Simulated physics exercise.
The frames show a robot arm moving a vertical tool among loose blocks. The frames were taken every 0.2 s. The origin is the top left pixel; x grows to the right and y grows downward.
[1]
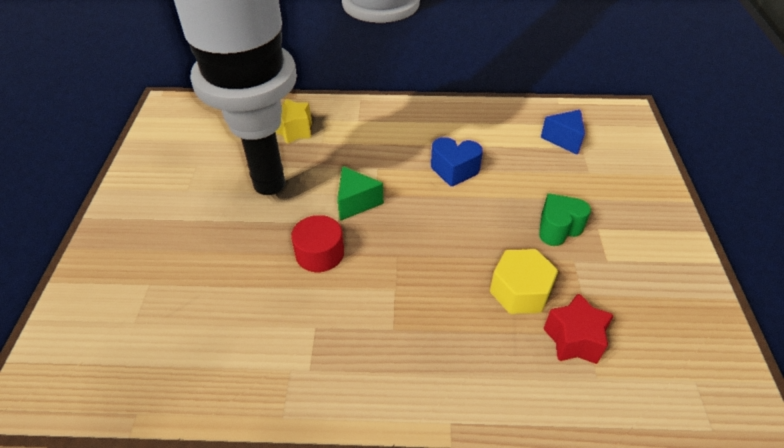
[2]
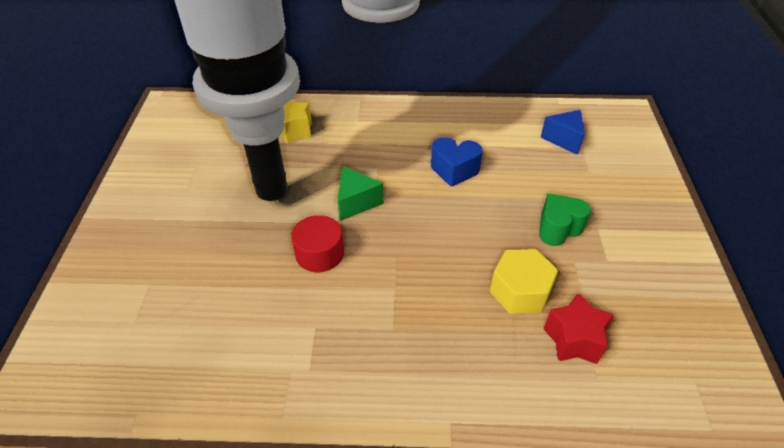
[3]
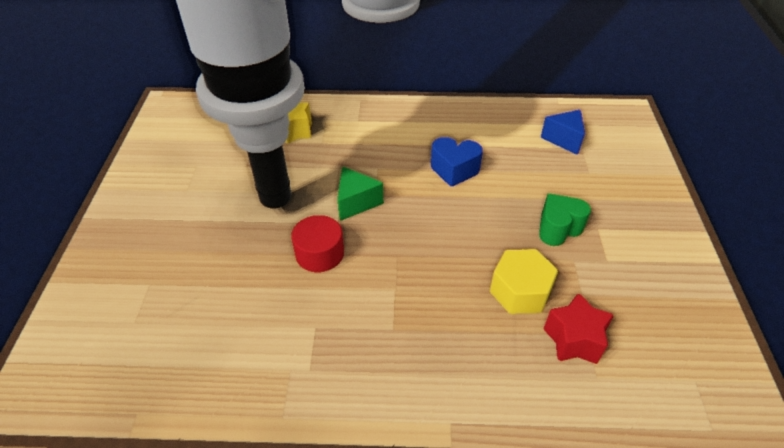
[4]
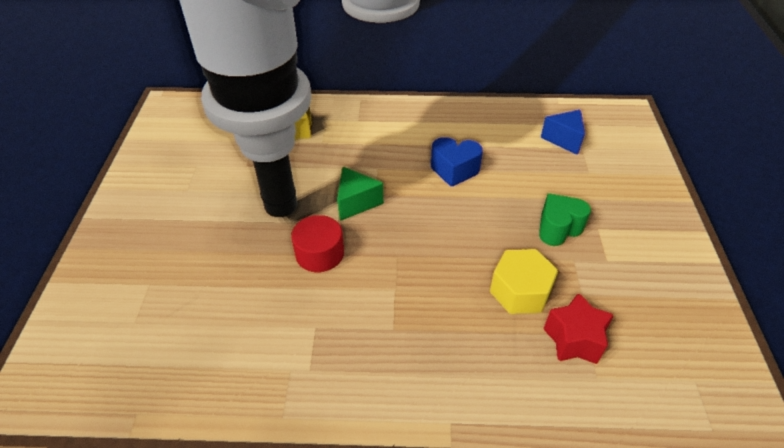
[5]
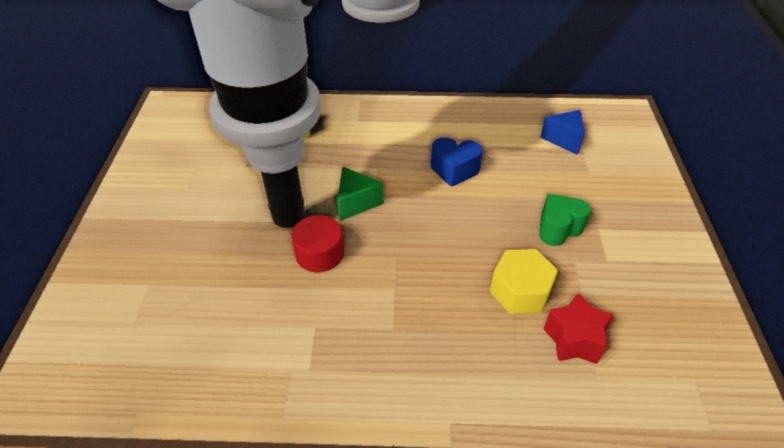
On a wooden board, a robot arm moves its black tool slightly toward the viewer and right.
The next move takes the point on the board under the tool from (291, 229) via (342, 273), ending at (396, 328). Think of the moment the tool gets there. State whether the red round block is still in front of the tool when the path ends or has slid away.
By then it is in front of the tool.
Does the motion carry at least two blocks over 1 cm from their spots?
Answer: No.
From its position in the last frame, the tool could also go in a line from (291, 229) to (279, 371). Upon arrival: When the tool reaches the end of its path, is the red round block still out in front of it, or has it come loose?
It ends up beside or behind the tool.
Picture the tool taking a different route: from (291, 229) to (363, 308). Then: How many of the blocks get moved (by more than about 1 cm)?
That push would leave one block displaced by more than about 1 cm.
On the path given first. One third of the way, tool at (324, 246); red round block at (352, 262).
Two thirds of the way, tool at (360, 280); red round block at (393, 297).
At the end, tool at (396, 317); red round block at (437, 333); green three-sided block unmoved.
